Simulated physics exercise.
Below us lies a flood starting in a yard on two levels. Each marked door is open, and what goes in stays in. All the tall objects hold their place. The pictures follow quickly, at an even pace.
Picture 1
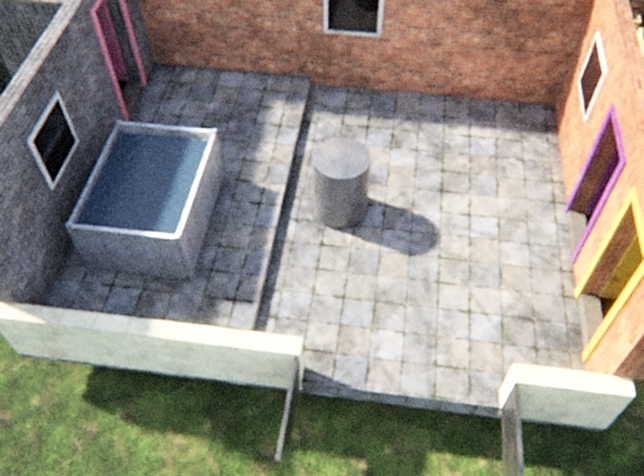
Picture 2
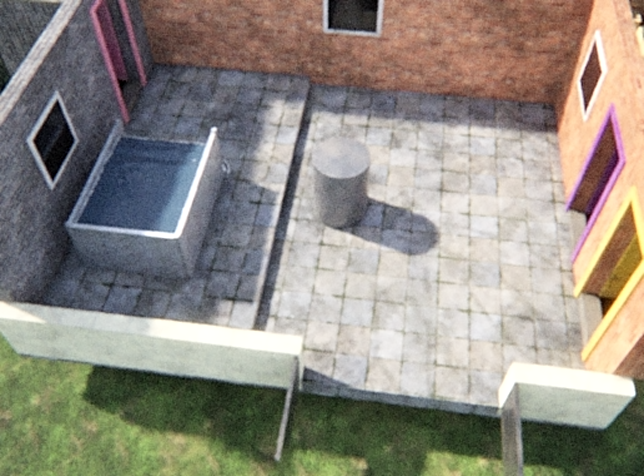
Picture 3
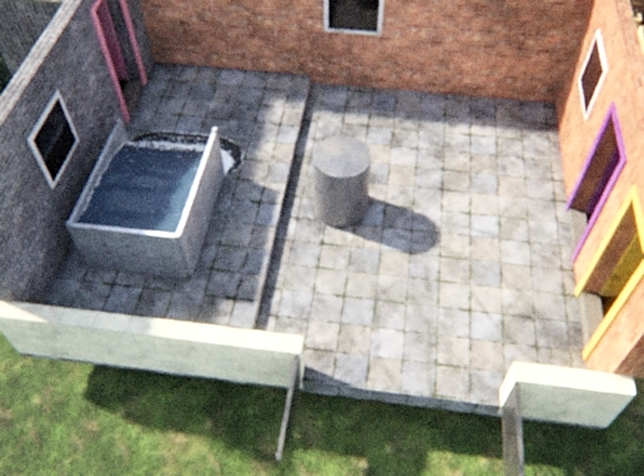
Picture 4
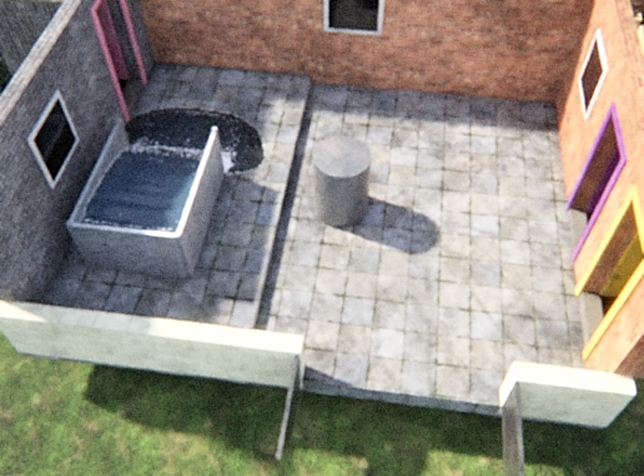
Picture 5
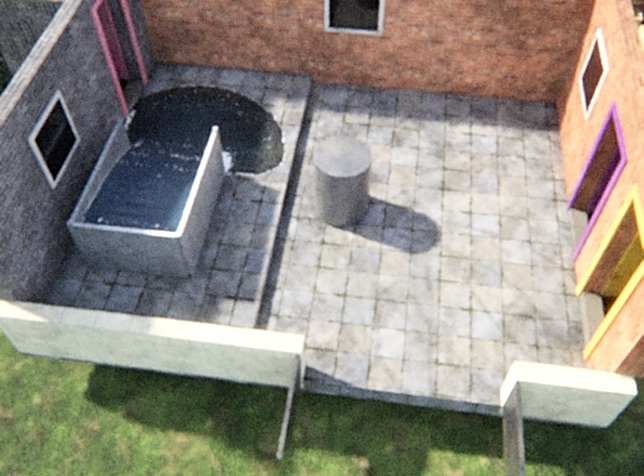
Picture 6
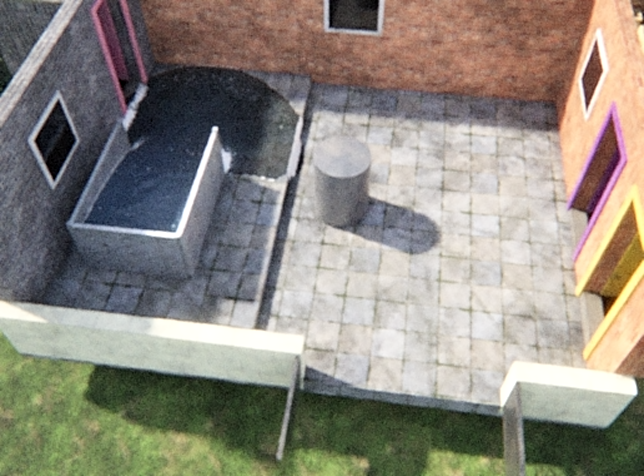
The footage shows a walled, paved yard with an open tank of water at left and a grey cylinder near the middle; water pours out on the tank's far side and spreads in a dark, widening pool across the paving.
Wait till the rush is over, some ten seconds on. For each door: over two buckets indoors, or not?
One by one: The purple door floods; the pink door floods; the yellow door holds within the limit.
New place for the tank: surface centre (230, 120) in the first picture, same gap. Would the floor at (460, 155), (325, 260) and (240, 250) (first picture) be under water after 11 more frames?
In turn: Flooded, not flooded, free of water.
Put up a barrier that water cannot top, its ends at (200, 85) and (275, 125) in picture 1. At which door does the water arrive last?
That is the yellow door.
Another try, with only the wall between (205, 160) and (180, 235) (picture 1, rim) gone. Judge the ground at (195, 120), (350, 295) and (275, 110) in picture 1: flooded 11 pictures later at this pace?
In that order: Not flooded, wet, free of water.
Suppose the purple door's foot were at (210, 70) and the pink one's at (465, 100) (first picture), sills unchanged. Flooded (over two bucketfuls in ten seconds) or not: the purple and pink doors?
Then: Purple door lets more in; pink door is under.
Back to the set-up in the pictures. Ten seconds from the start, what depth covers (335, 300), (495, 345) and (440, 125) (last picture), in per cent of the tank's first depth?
In turn 8, 12 and 6 in a hundred.
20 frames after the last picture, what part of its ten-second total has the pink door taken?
About 90 per cent.
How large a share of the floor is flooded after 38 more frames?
Close to 75 %.
A moment on, water covers 25 % of the floor; the purple door not reached, the pink door under two buckets in, the yellow door not reached.
Next, water covers 30 % of the floor; the purple door not reached, the pink door over two buckets in, the yellow door not reached.
Then, water covers 50 % of the floor; the purple door not reached, the pink door far over two buckets in, the yellow door not reached.
Later, water covers 75 % of the floor; the purple door over two buckets in, the pink door far over two buckets in, the yellow door wet at the sill, nothing in.
In the end, water covers 95 % of the floor; the purple door over two buckets in, the pink door far over two buckets in, the yellow door wet at the sill, nothing in.
